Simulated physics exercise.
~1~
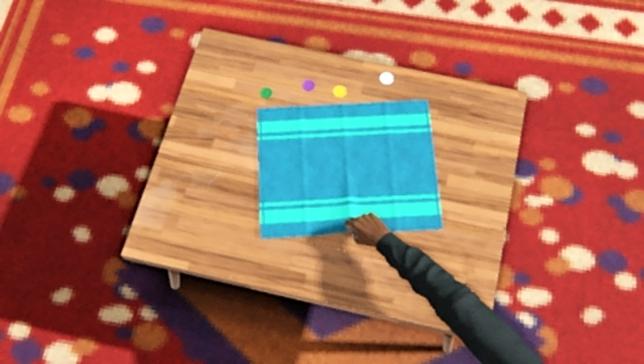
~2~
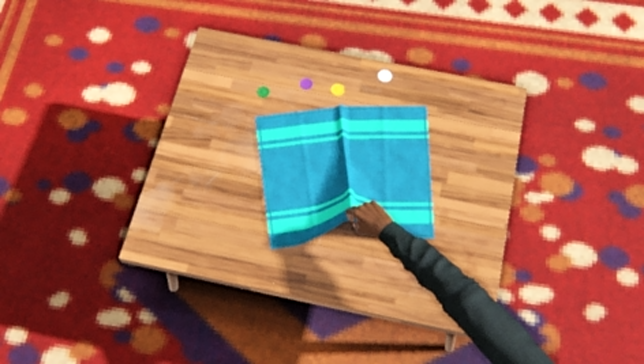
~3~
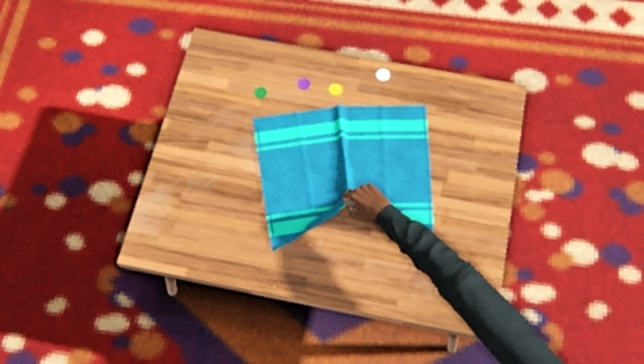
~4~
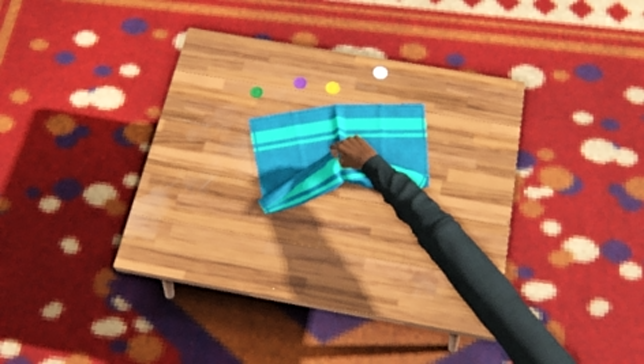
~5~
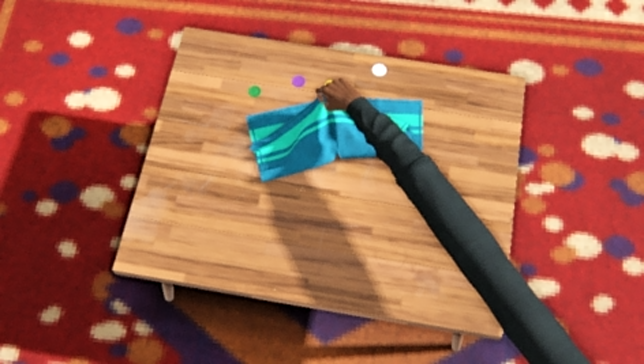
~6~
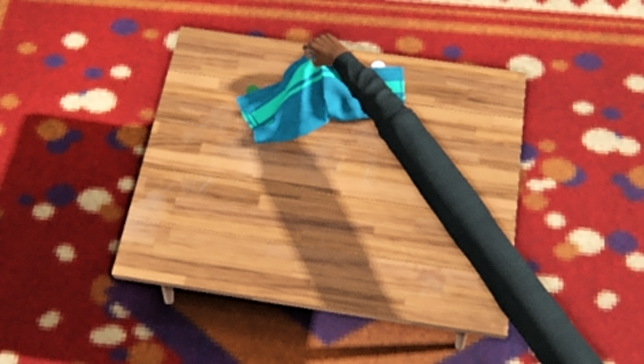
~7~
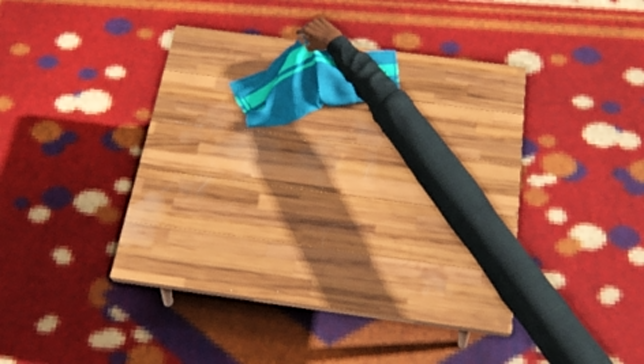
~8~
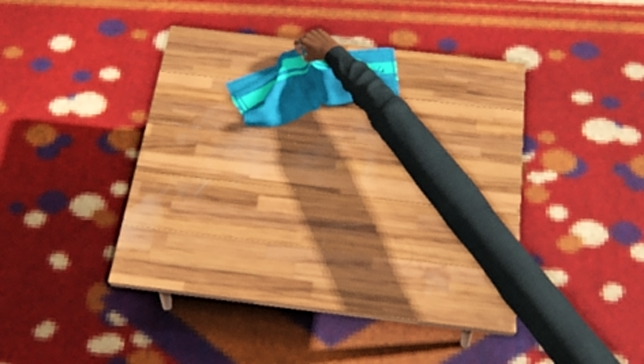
A hand lifting a blue striped tea towel by its near edge, carrying it across a wooden table and covering four small discs.
